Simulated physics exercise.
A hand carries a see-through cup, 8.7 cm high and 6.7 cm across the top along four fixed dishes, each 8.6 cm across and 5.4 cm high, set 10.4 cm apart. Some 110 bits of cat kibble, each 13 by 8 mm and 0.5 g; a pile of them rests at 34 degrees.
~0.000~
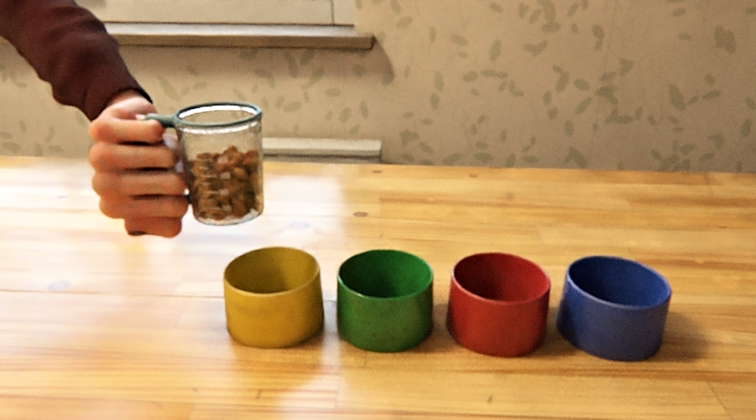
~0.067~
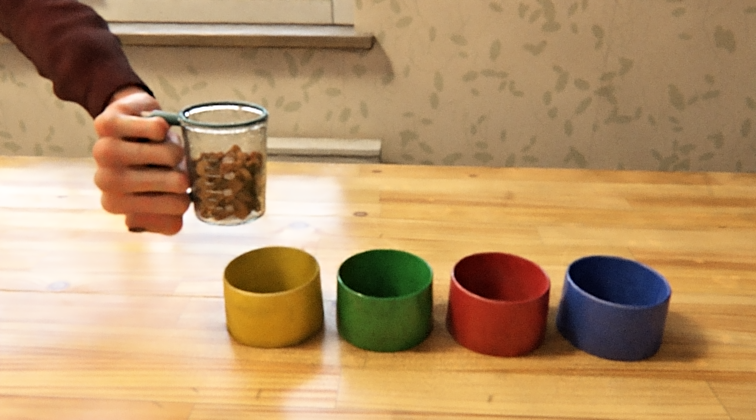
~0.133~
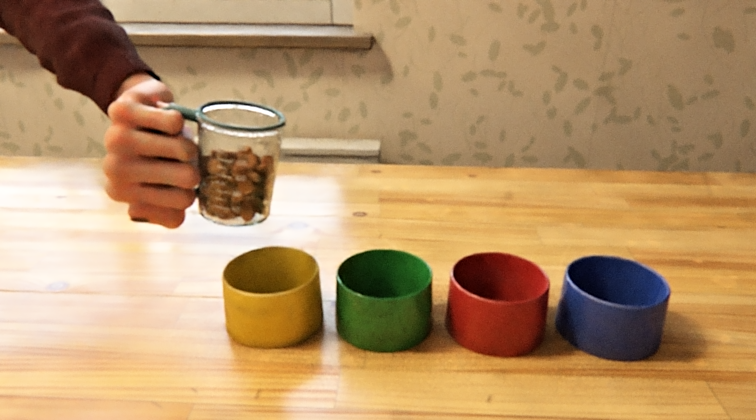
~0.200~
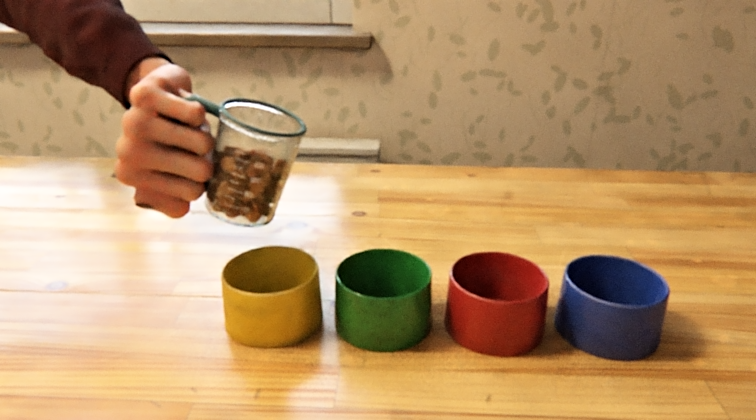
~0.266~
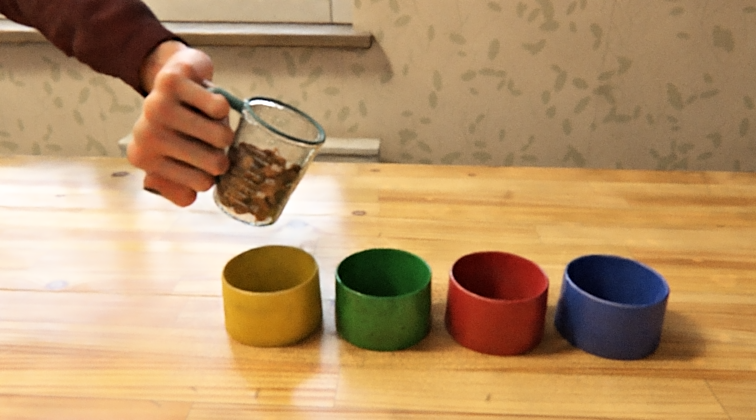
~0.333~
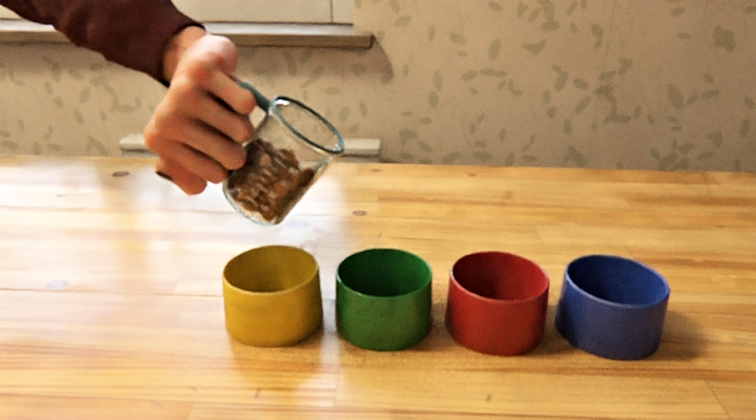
A hand moves a clear cup of brown pieces slightly right while tilting it rightward.
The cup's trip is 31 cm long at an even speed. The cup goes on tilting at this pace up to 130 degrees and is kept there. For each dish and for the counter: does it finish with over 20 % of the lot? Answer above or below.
Red above, blue below, green below, yellow below, counter below.
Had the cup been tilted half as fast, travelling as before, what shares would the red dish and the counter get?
Red 0, counter 0.
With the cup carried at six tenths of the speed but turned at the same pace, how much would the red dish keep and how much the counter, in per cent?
In that case red 0; counter 10.
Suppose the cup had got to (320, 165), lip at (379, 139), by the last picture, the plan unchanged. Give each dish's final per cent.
Red 0, blue 90, green 0, yellow 0.
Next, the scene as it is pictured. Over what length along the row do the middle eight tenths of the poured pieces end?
About 5 cm.
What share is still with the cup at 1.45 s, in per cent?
Roughly 0 per cent.
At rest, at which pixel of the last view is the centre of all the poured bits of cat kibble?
Near (504, 308).
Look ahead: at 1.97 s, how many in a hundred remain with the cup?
Some 0 per cent of the load.
Then, at 1.00 s, tilt 125 degrees; cup holds 75 %, red 20 %.
After 1.45 s, tilt 130 degrees; cup holds 0 %, red 95 %.
After 1.97 s, tilt 130 degrees; cup holds 0 %, red 95 %.
At rest (2.3 s), red 95 %, blue 0 %, green 0 %, yellow 0 %, counter 5 %.
